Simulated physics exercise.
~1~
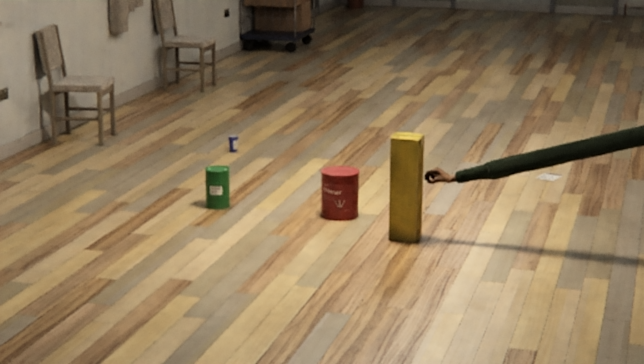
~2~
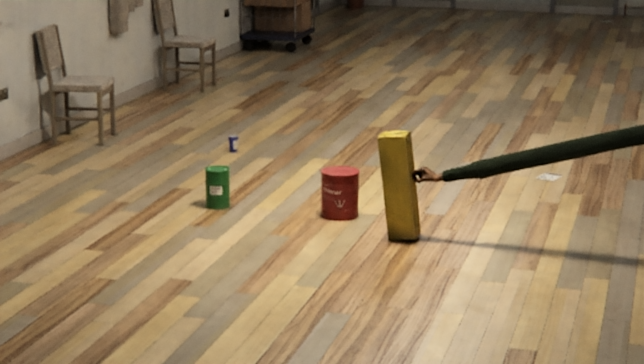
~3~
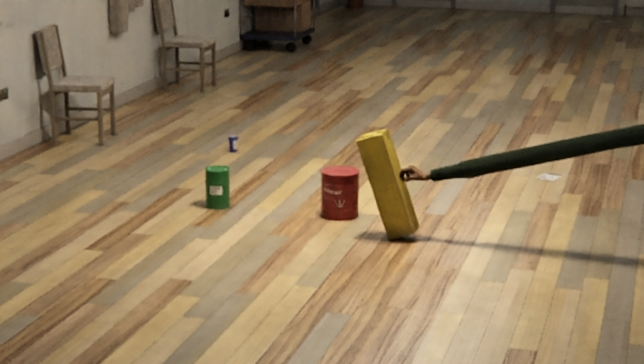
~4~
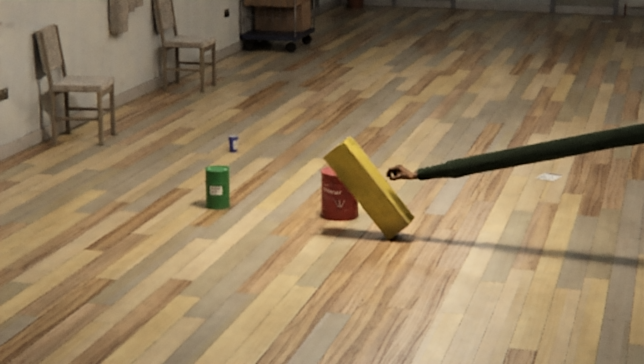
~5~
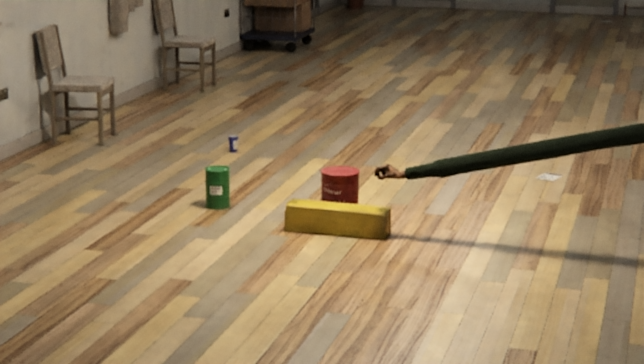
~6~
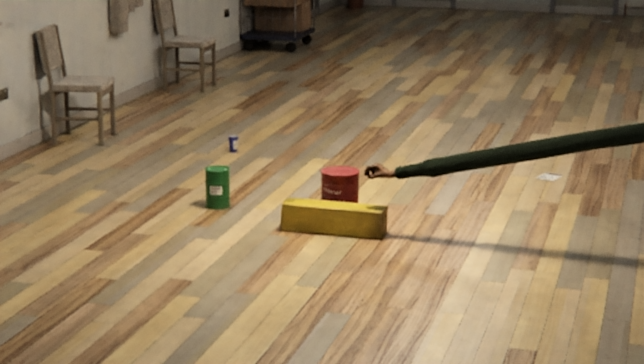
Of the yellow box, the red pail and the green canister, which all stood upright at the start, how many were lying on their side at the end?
Only one of them was lying on its side at the end, the yellow box.
A long dark-sleeved arm reached in from the right and pushed a tall yellow box, which tilted left and toppled onto its side in front of a red pail, while the pail and a green canister stayed standing.
